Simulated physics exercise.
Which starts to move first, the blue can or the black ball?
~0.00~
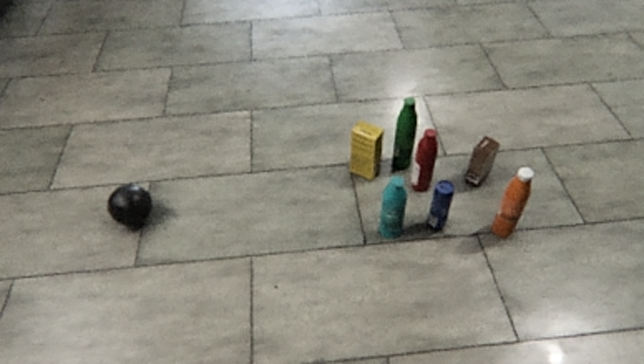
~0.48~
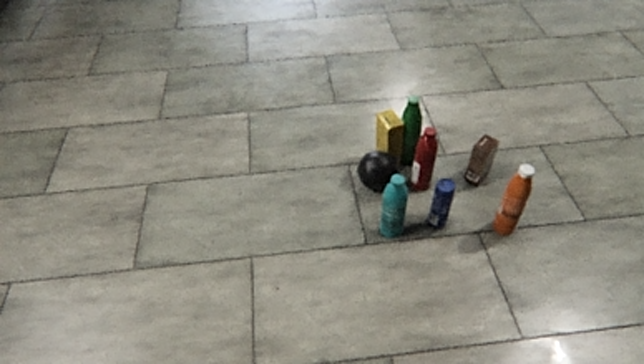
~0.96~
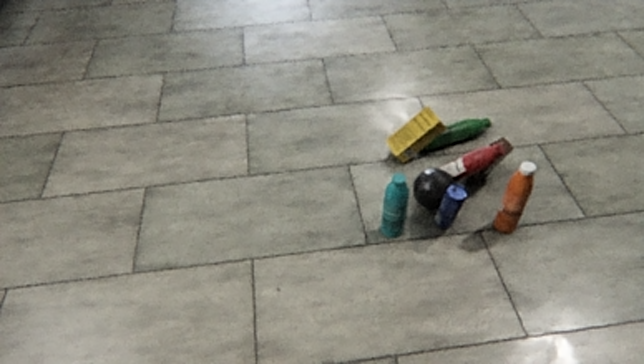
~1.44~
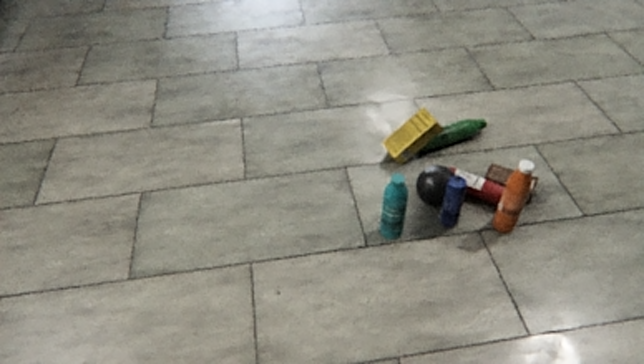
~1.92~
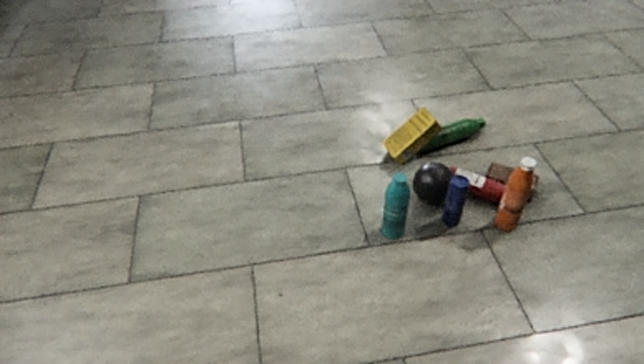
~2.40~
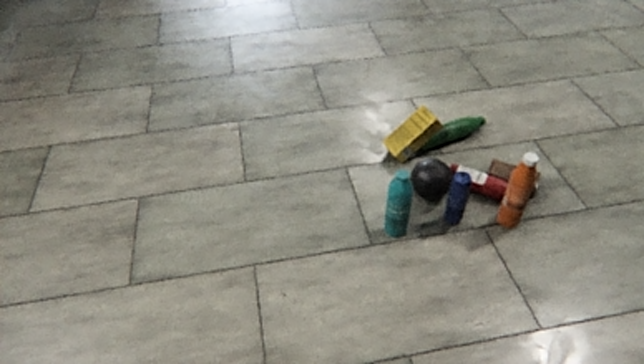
The black ball starts to move first, rolling right to the group while the blue can is still in its place. The can shifts only afterwards, as the ball pushes in among the items.
